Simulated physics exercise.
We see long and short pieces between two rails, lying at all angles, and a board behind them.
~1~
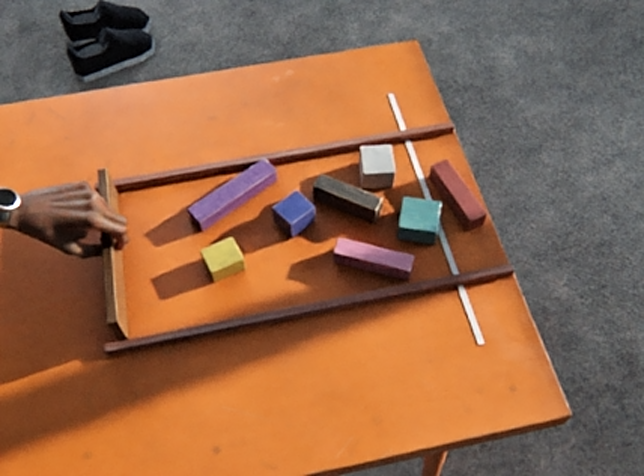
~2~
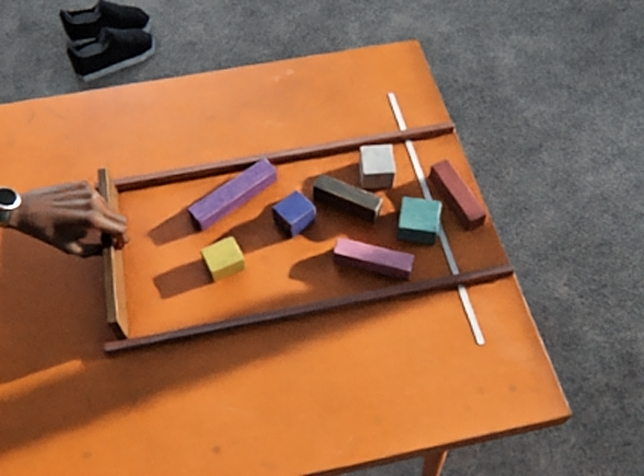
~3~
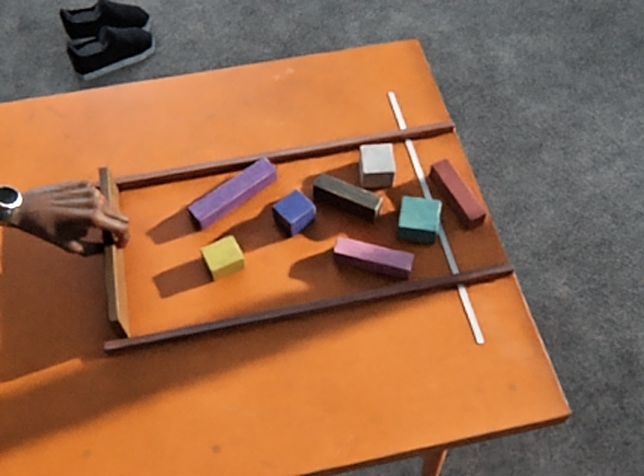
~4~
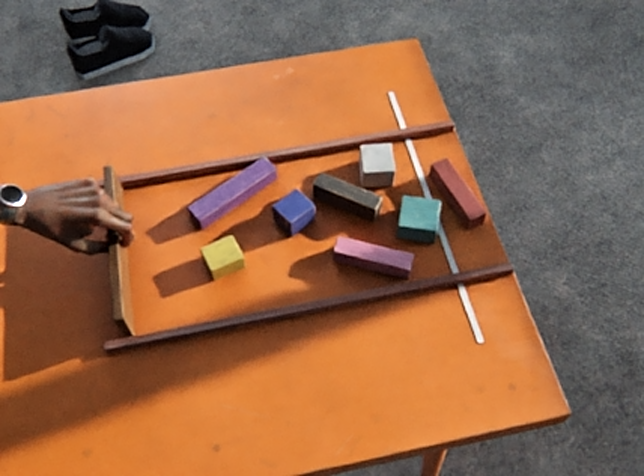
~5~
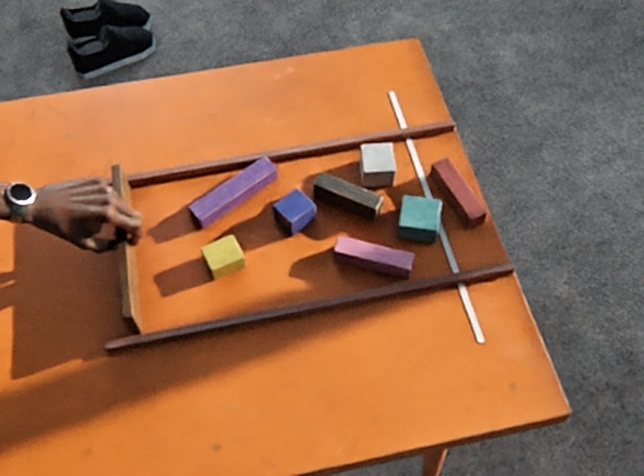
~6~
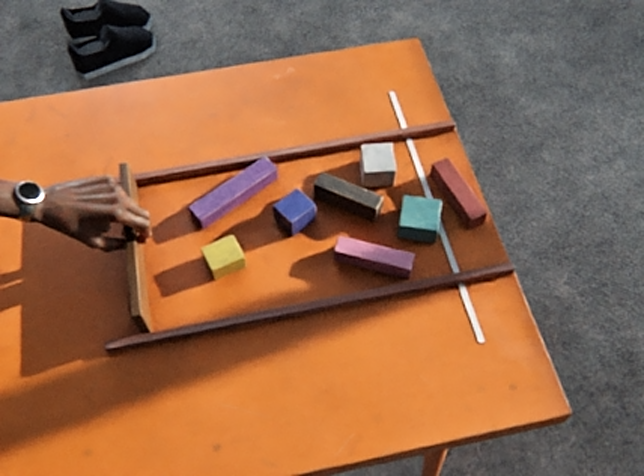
On an orange table, coloured blocks and bars lie scattered at all angles between two dark rails, with a pale strip of tape crossing near the right end. A hand wearing a watch holds a board at the left, then slides it slightly rightward, while the pieces stay still.
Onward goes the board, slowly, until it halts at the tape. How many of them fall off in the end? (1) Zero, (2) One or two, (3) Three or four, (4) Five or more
The answer is 3.
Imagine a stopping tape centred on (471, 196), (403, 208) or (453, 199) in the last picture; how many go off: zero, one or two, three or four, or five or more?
Falls: Five or over; one or two; at least five.
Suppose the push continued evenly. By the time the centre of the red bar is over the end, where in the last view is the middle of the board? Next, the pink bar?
Middle approx. at (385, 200), then approx. at (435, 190).
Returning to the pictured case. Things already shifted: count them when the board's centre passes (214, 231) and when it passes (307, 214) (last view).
Answer - first 2, then 6.
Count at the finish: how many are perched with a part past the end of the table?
2, I think.
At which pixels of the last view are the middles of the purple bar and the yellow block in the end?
Roughly (455, 148), and the other roughly (457, 218).
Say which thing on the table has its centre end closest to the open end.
That would be the pink bar.
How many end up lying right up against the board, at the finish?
At rest, 3 are in contact.
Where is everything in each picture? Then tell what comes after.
In the first frame, red bar (457, 195); turquoise block (419, 220); white block (377, 167); board (112, 252); tape (431, 205).
In the second frame, turquoise block (419, 220); board (112, 251).
In the third frame, white block (377, 166); blue block (294, 213).
In the fourth frame, red bar (457, 193); black bar (347, 197).
In the fifth frame, turquoise block (419, 219); purple bar (234, 192).
In the sixth frame, red bar (458, 193); turquoise block (419, 219); white block (377, 165); board (135, 245); tape (432, 203).
Soon after, none off yet; red bar at rest near (458, 193); turquoise block at rest near (419, 219); white block at rest near (377, 165).
After that, none off yet; red bar at rest near (458, 193); turquoise block at rest near (420, 219); white block displaced a little near (394, 166).
And then, none off yet; red bar displaced a little near (482, 188); turquoise block displaced about its own width near (462, 215); white block displaced well along near (442, 167).
In the end, the number that fall off is three or four; gone, white block, turquoise block and red bar.
